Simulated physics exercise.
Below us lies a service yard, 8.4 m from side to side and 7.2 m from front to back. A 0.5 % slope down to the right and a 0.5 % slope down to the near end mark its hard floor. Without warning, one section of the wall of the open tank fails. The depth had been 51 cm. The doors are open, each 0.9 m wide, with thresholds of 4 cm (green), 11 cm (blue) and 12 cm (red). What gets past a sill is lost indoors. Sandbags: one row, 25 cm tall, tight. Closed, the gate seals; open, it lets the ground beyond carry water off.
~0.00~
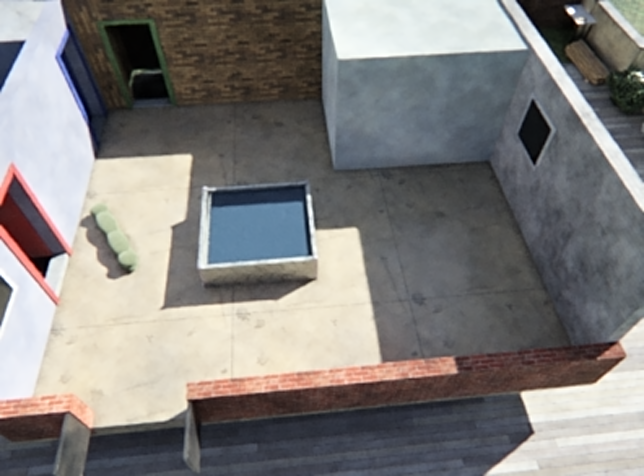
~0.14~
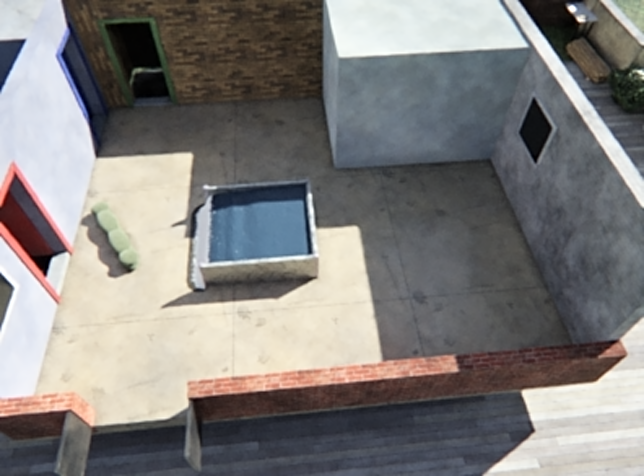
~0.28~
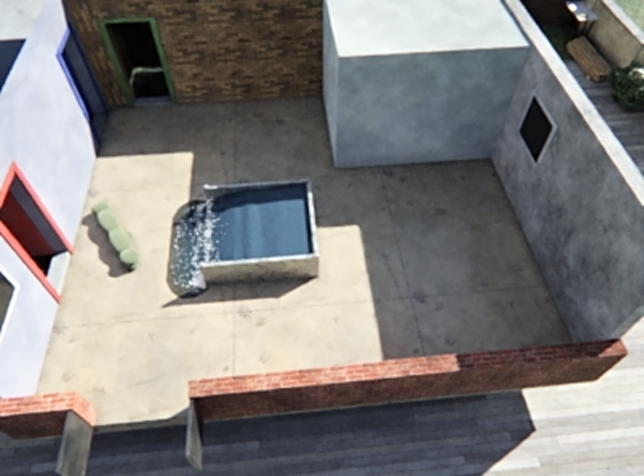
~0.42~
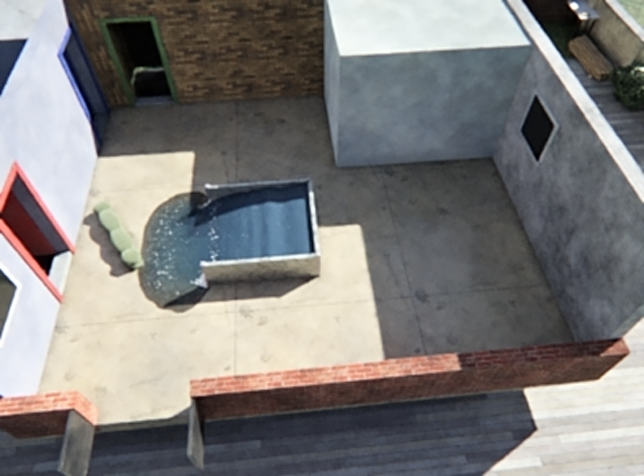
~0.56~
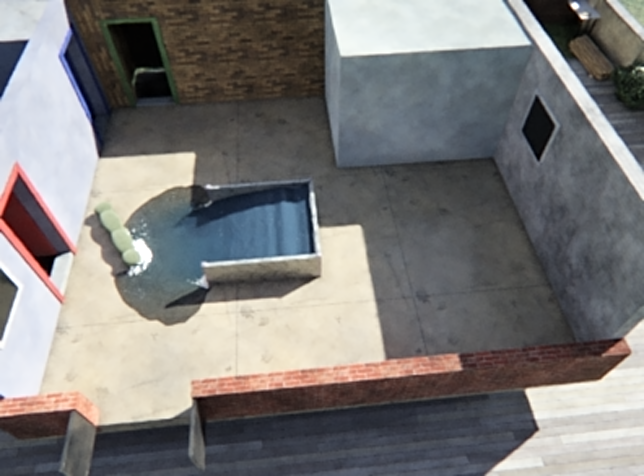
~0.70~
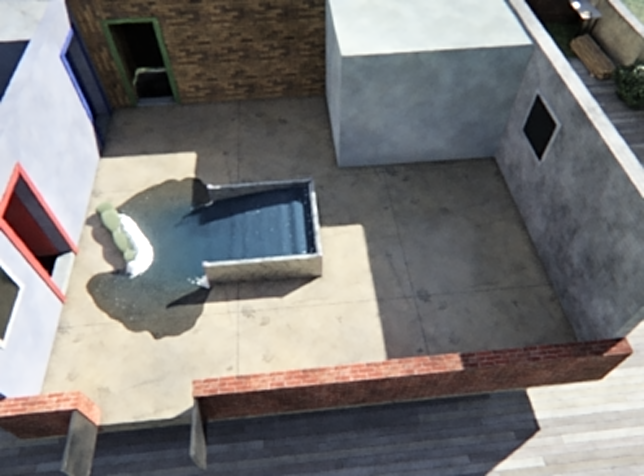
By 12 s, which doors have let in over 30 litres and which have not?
One by one: Green door: Beyond the cap; blue door: Inside the cap; red door: Inside the cap.
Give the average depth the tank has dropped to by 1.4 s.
The average depth is around 27 cm.
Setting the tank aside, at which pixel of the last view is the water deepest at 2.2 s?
Roughly at pixel (36, 414).
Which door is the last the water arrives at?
That would be the green one.
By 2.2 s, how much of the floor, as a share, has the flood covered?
25 %.
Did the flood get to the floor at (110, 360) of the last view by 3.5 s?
Awash.
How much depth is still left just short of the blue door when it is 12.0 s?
Some 1.5 centimetres of depth.
After 1.4 s water covers 20 % of the floor and is deepest (34 cm) near (145, 257); green door not reached, blue door not reached, red door 7 cm at the sill, 0 L in.
After 2.2 s water covers 25 % of the floor and is deepest (36 cm) near (36, 414); green door not reached, blue door 8 cm at the sill, 0 L in, red door 9 cm at the sill, 0 L in.
After 3.5 s water covers 35 % of the floor and is deepest (22 cm) near (120, 110); green door 16 cm at the sill, 34 L in, blue door 12 cm at the sill, 1 L in, red door 6 cm at the sill, 1 L in.
After 7.0 s water covers 60 % of the floor and is deepest (10 cm) near (312, 98); green door 7 cm at the sill, 145 L in, blue door 5 cm at the sill, 8 L in, red door 6 cm at the sill, 1 L in.
After 12.0 s water covers 85 % of the floor and is deepest (6 cm) near (299, 194); green door 2 cm at the sill, 151 L in, blue door 2 cm at the sill, 8 L in, red door 2 cm at the sill, 1 L in.
